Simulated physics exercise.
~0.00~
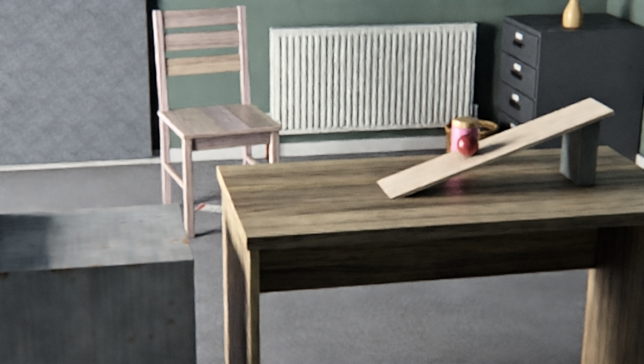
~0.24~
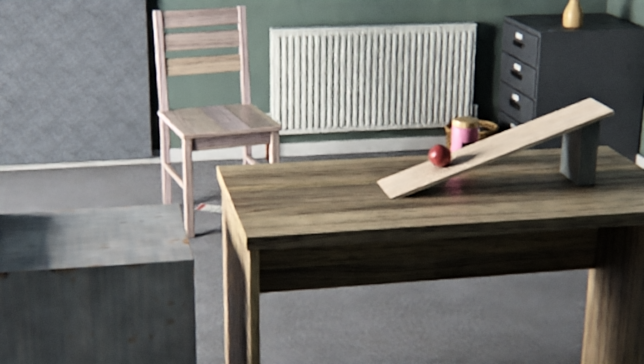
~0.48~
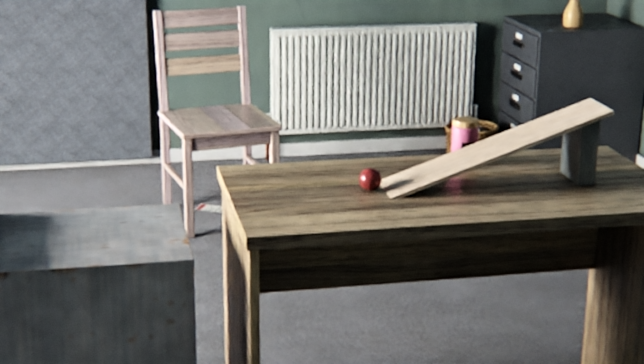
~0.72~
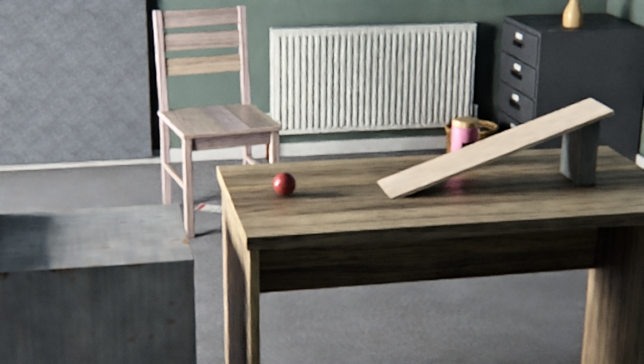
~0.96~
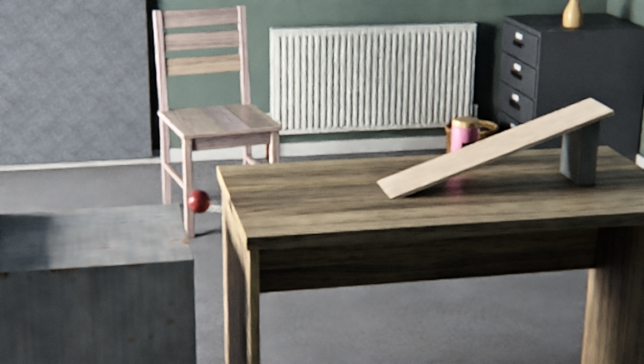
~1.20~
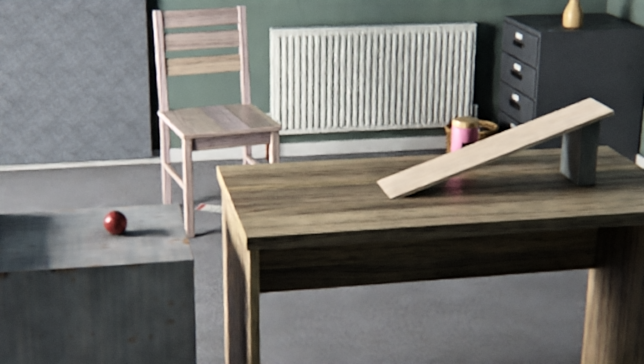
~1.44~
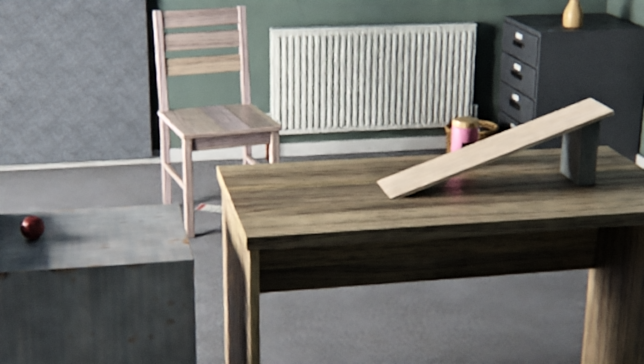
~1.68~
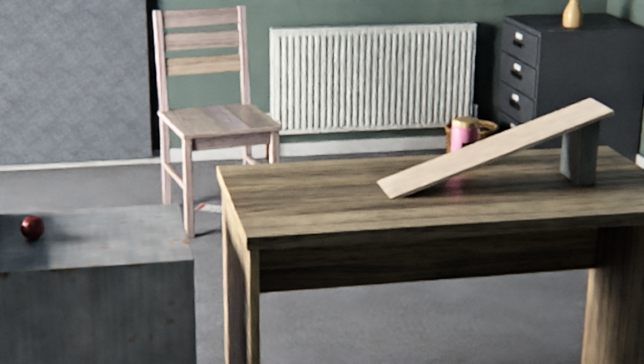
A room with a green wall, a white radiator, a pale wooden chair and a dark drawer cabinet is seen from a fixed, slightly raised view. On a wooden table in front, a plank ramp slopes down to the left from a dark support, with a pink jar standing by it, and a lower grey block sits across a gap at the left. A red apple rolls down the ramp and onto the tabletop. It continues left, leaves the table's edge and crosses the gap. Landing on the grey block, it rolls further left and comes to rest there, while the jar stays put.
